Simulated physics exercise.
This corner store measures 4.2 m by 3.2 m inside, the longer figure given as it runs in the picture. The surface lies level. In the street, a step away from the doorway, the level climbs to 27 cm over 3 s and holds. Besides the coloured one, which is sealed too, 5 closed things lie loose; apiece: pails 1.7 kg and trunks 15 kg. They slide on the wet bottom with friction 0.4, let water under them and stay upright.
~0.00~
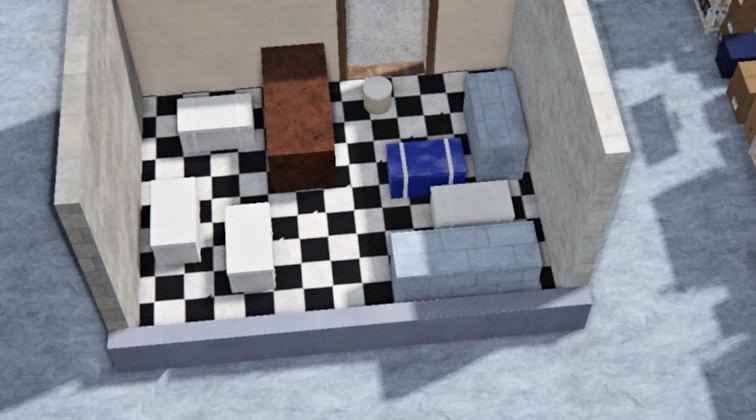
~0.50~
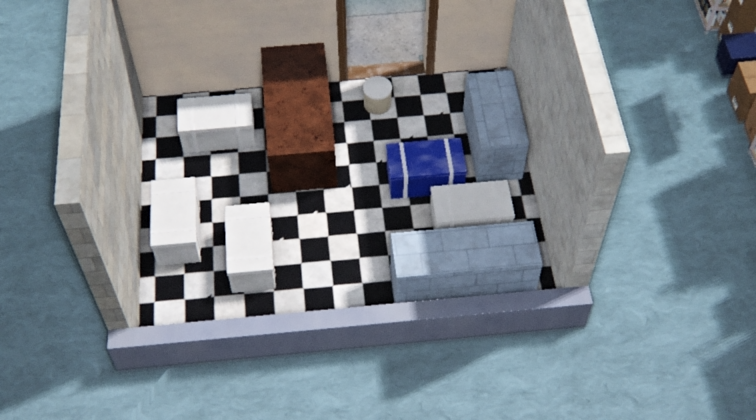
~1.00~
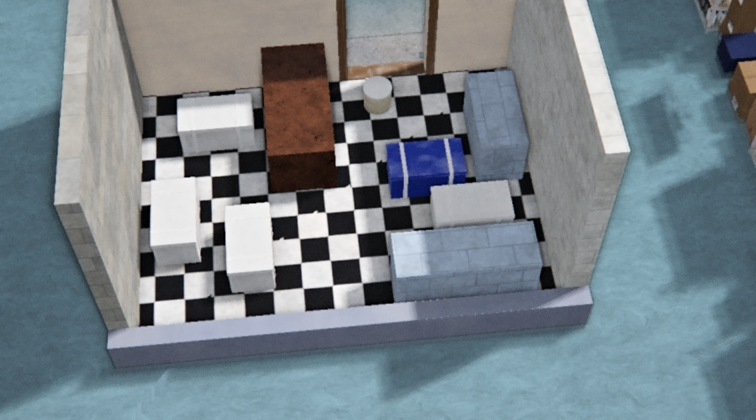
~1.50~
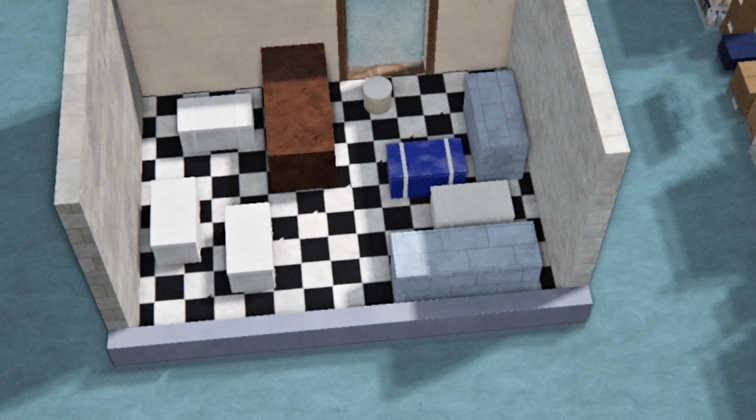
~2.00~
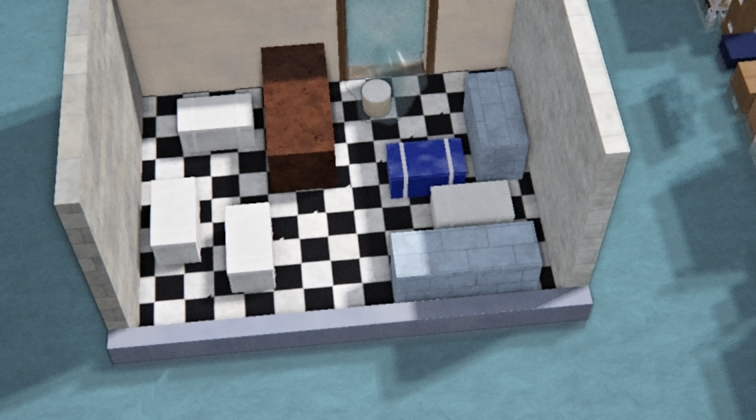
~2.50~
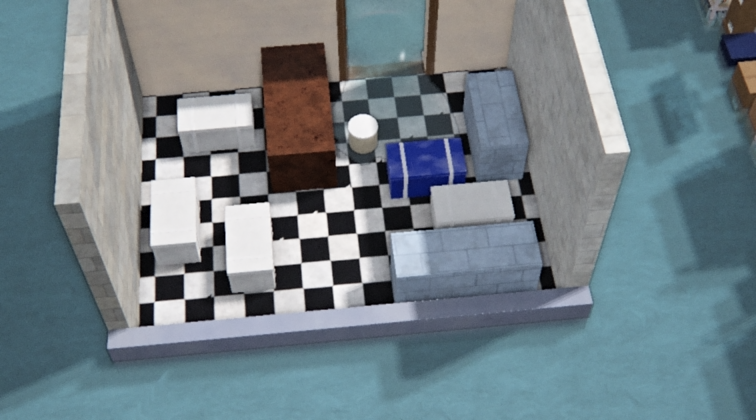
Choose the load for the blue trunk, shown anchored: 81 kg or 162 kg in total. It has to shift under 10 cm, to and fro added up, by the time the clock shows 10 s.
I expect that only the larger load is enough.
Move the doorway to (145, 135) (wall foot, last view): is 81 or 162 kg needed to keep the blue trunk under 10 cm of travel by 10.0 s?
In that case the smaller load will do.
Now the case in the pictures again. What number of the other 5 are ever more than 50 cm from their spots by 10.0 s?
I count 3.
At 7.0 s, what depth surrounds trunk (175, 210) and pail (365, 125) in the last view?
Roughly 2 and 5 cm.
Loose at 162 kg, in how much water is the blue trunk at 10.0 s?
Roughly 17 cm.
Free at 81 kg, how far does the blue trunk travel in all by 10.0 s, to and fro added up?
About 50 cm.
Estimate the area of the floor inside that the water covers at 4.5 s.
Some 6.0 m2.
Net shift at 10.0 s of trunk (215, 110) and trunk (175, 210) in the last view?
In that order: 10 cm, 80 cm.
After 3.5 s the blue trunk would be 0 cm from its start with 81 kg and 0 cm from its start with 162 kg; 9 cm of water round it then.
After 4.5 s the blue trunk would be 6 cm from its start with 81 kg and 0 cm from its start with 162 kg; 10 cm of water round it then.
After 7.0 s the blue trunk would be 33 cm from its start with 81 kg and 0 cm from its start with 162 kg; 14 cm of water round it then.
After 10.0 s the blue trunk would be 52 cm from its start with 81 kg and 0 cm from its start with 162 kg; 17 cm of water round it then.
